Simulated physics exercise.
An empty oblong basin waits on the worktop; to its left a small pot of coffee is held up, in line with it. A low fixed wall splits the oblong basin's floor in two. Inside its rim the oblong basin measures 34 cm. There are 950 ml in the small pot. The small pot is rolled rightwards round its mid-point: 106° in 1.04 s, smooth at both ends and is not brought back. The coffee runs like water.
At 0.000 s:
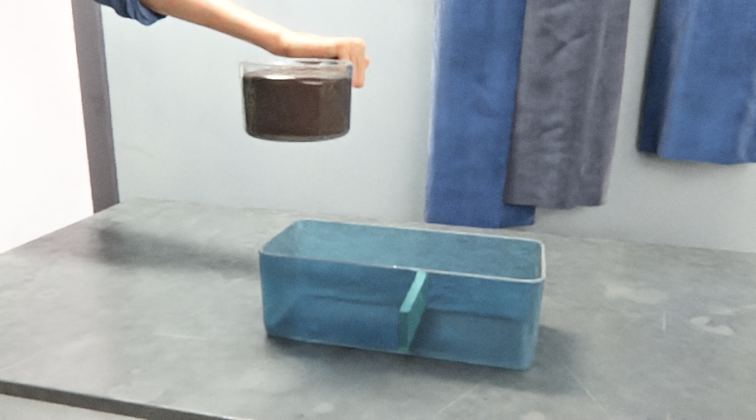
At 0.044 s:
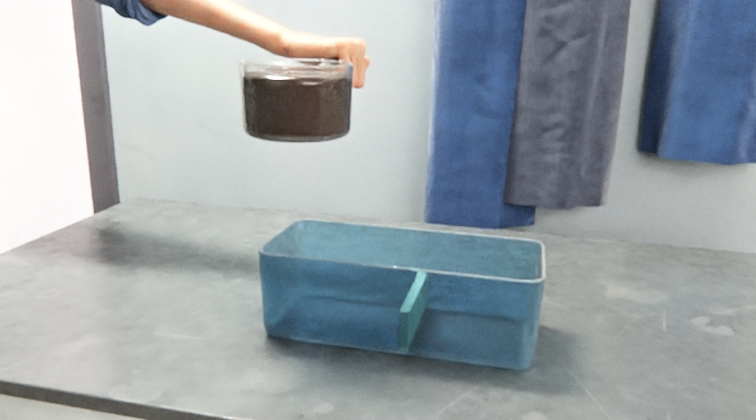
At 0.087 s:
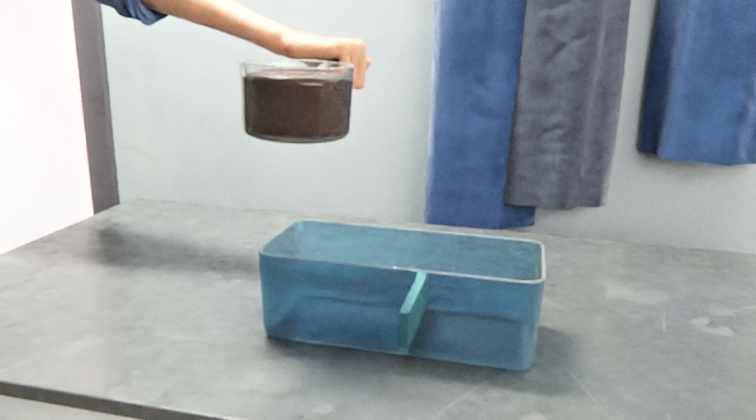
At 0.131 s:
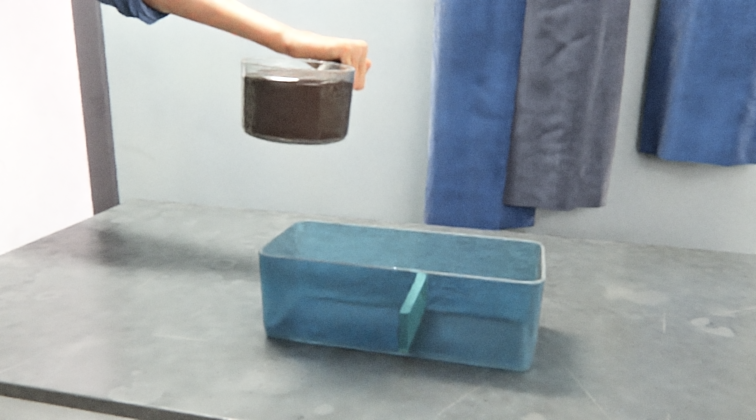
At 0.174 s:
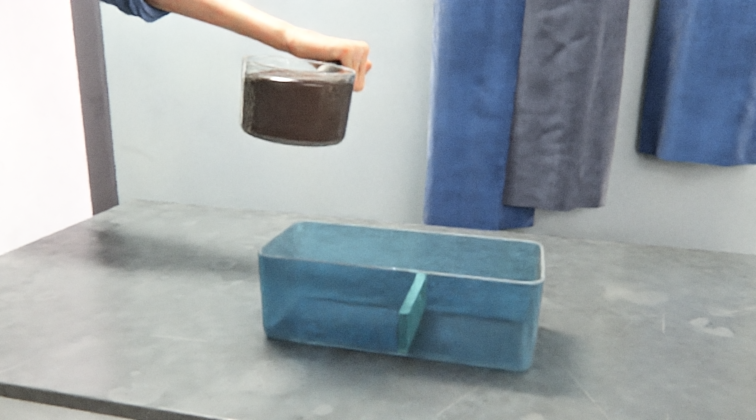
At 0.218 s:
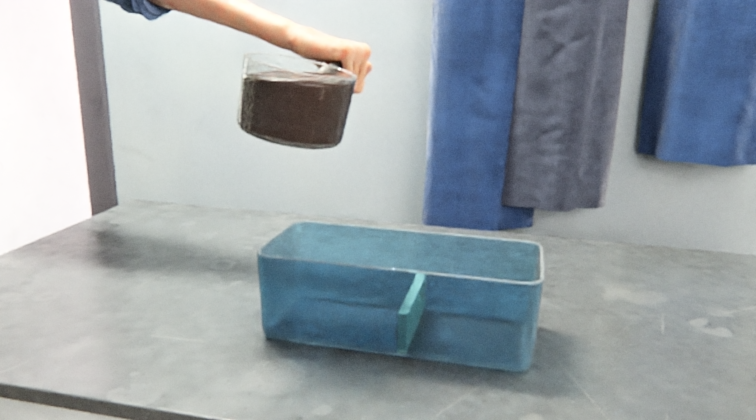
A grey worktop stands before a pale wall, seen from slightly above by a still camera. An empty, see-through blue oblong basin with a teal divider sits on it, while a hand holds a clear pot of dark coffee above and to the left, with blue and grey cloths hanging behind. The hand keeps the pot level at first, then slowly tilts it slightly rightwards.
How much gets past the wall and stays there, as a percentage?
About 44 per cent.
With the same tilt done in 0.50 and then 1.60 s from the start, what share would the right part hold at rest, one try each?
In turn about 20 and 50 per cent.
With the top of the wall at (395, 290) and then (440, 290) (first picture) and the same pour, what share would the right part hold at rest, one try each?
First 70, then 5 per cent.
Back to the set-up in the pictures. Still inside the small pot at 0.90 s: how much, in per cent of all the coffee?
Near 14 in a hundred.
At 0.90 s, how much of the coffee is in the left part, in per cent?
Some 28 per cent.
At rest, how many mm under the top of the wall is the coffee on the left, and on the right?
Left about 32 mm, right about 32 mm.
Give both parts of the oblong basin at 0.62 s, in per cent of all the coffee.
Near 4 on the left, 2 on the right.
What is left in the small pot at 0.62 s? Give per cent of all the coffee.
About 64 per cent.
Then, 0.62 s in, the tilt is 68° and 64 per cent is still to pour, 4 is left of the wall and 2 right of it.
Then, 0.90 s in, the tilt is 102° and 13 per cent is still to pour, 27 is left of the wall and 43 right of it.
Then, 1.21 s in, the tilt is 106° and 1 per cent is still to pour, 52 is left of the wall and 44 right of it.
Then, 1.54 s in, the tilt is 106° and 0 per cent is still to pour, 55 is left of the wall and 44 right of it.
Finally, 55 per cent lies left of the wall, 44 right of it and 2 outside.
